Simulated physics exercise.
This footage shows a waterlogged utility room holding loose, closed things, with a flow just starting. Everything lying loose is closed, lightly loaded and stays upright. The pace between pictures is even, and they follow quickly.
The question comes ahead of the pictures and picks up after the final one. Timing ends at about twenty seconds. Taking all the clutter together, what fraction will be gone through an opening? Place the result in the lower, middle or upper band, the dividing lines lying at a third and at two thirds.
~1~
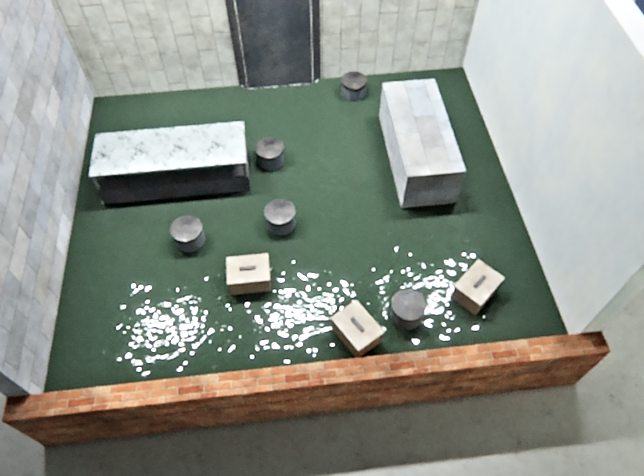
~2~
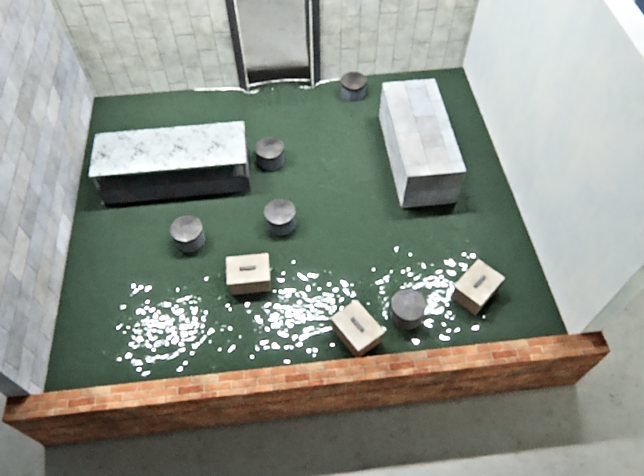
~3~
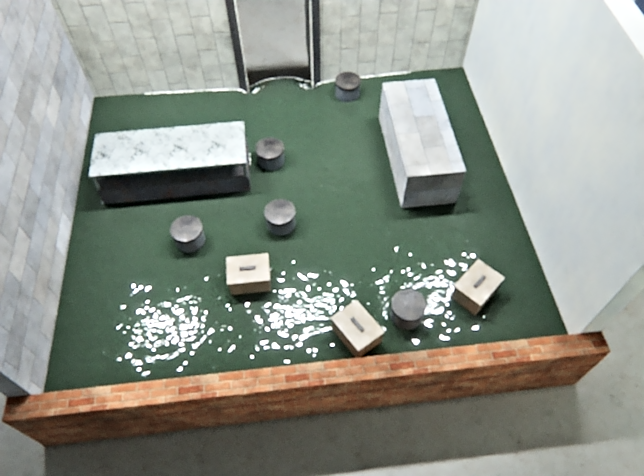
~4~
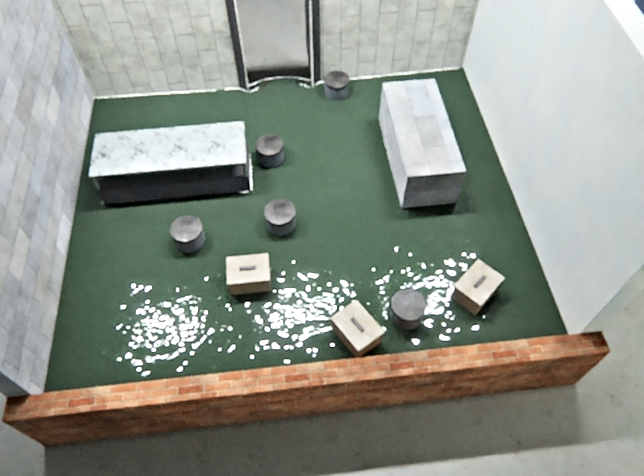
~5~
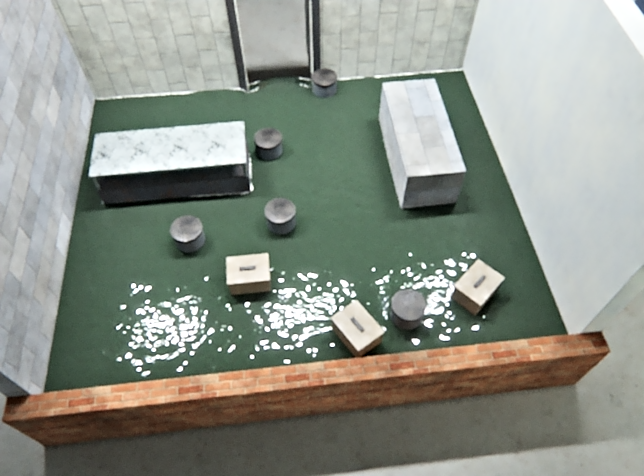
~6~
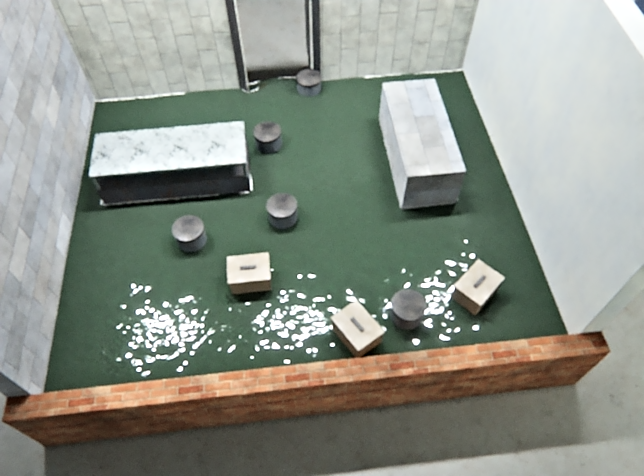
Middle band.
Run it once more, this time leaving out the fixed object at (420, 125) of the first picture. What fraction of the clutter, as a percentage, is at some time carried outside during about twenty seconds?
It comes to some 40 per cent of the lot.
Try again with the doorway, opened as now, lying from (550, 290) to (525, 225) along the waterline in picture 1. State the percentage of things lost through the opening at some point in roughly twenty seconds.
That would be near 60 per cent of the things.
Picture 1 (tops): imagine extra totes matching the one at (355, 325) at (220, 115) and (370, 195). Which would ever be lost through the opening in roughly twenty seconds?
Going one by one, I'd say it leaves and then it leaves.
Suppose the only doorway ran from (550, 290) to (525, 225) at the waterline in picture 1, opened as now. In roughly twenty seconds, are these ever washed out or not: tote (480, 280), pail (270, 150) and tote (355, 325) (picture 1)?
Escapes, remains, escapes.
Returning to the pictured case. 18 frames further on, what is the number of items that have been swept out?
By then the total stands at 3.
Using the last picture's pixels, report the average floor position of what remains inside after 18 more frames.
(339, 280).
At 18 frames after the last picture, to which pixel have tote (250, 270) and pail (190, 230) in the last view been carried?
They should end up near (273, 228) and (222, 208) respectively.
A moment on, 1 of 8 are out; 7 afloat.
Next, 3 of 8 are out; 5 afloat.
Later, 3 of 8 are out; 5 afloat.
In the end, 4 of 8 are out; 4 afloat.
